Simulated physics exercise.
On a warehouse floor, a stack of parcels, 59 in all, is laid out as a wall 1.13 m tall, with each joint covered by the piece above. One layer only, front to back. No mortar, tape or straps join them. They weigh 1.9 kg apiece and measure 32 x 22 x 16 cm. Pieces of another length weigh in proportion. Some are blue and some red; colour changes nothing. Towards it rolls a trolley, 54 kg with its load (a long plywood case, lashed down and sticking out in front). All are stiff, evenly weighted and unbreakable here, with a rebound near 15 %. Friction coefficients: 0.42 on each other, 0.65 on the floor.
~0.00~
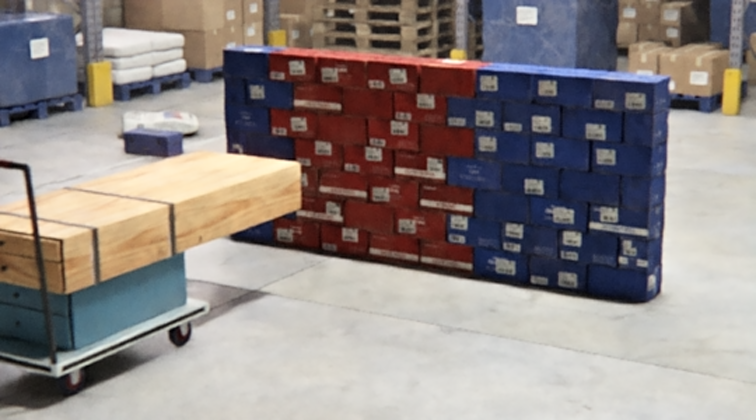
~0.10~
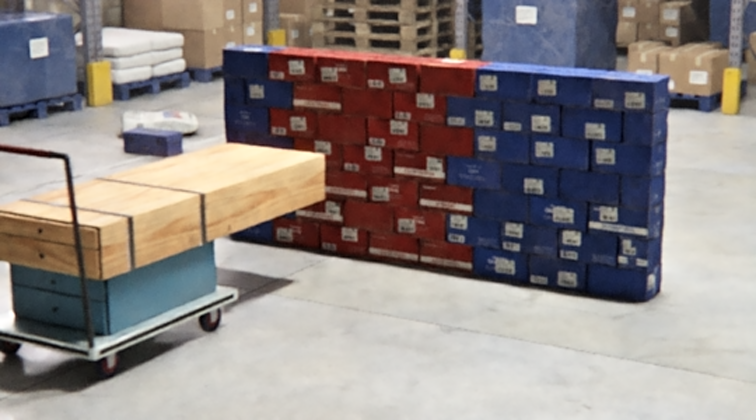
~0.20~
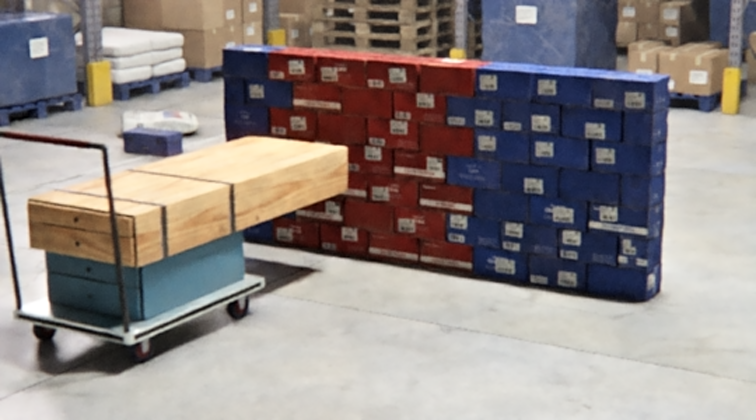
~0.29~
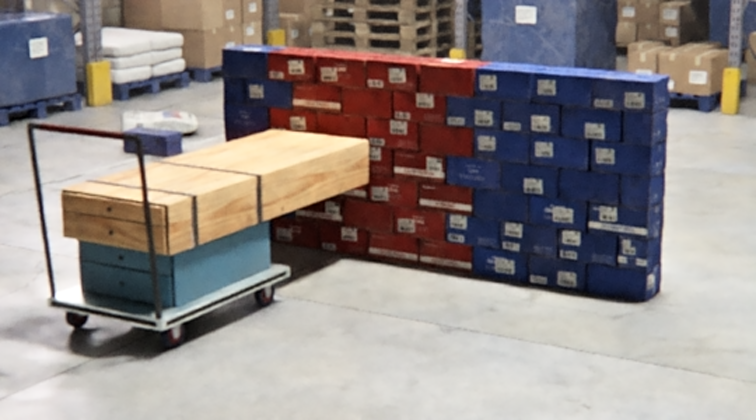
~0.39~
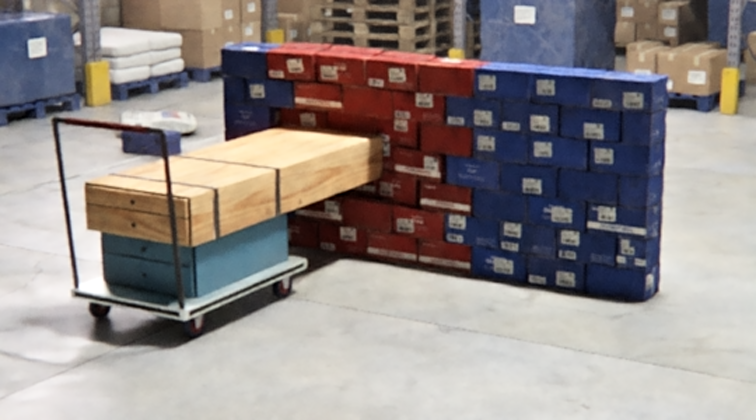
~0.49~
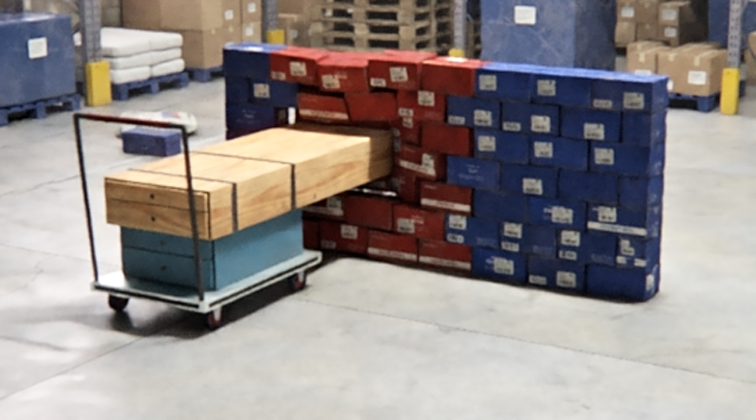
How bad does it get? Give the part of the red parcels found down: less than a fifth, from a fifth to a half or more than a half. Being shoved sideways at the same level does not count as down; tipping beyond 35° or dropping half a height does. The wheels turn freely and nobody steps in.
Over a half of them.
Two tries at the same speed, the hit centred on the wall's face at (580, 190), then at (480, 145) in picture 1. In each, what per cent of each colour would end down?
Blue 50 then 30, red 20 then 30 per cent.
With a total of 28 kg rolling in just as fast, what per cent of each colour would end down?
In that case blue 20, red 70 per cent.
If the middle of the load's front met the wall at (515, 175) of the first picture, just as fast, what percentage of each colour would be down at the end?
In that case blue 50, red 40 per cent.
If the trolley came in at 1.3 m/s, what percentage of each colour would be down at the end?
Then blue 30, red 80 per cent.
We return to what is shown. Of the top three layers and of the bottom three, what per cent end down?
From the top 50, from the bottom 20 per cent.
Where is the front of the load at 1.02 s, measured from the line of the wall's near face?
Roughly 85 cm.
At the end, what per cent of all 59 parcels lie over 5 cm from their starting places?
It is 55 per cent.
By 0.66 s, load 47 cm past the wall's line, still rolling; 7 of the 25 red parcels down (8 of 59 in all colours); top red parcel tilted 9°, 51 mm lower.
By 1.02 s, load 87 cm past the wall's line, still rolling; 11 of the 25 red parcels down (12 of 59 in all colours); top red parcel tilted 23°, 12 cm lower.
By 1.40 s, load 95 cm past the wall's line, stopped; 18 of the 25 red parcels down (21 of 59 in all colours); top red parcel tilted 39°, 17 cm lower.
When it is over (2.4 s), load 95 cm past the wall's line, stopped; 18 of the 25 red parcels down (21 of 59 in all colours); top red parcel tilted 37°, 18 cm lower; top blue parcel unmoved. That is 72 per cent. In pixels of the last frame, middles, top red parcel near (351, 85), top blue parcel near (571, 87).
